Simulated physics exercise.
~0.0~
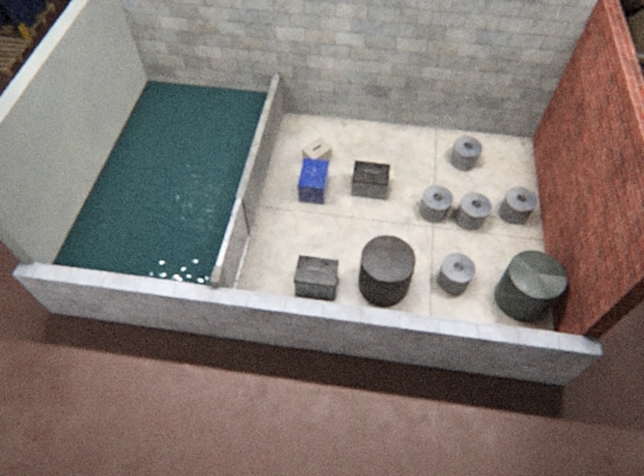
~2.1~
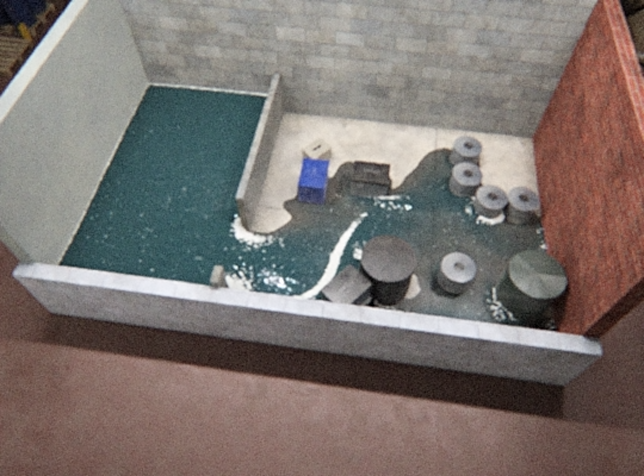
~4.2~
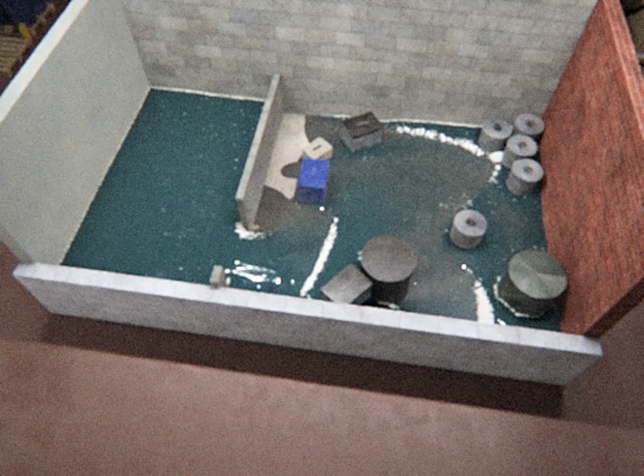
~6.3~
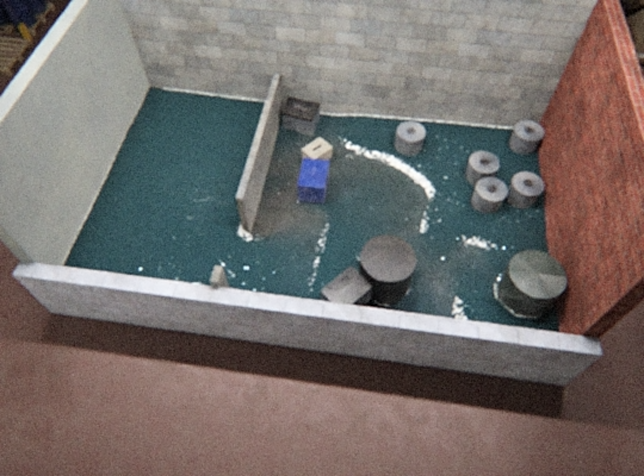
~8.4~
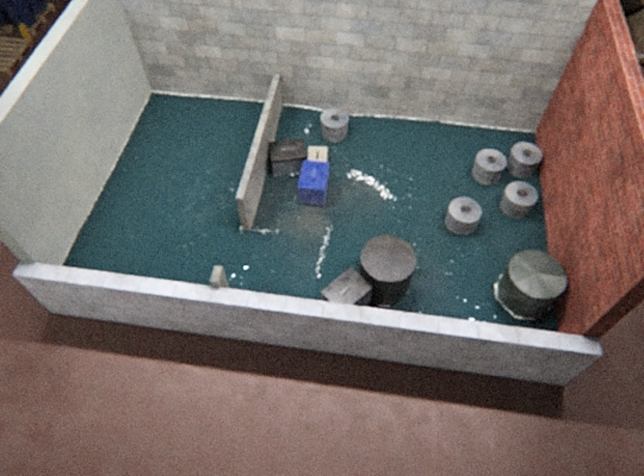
Water spreads from the left across the basement, carrying grey containers around the unmoved blue chest.
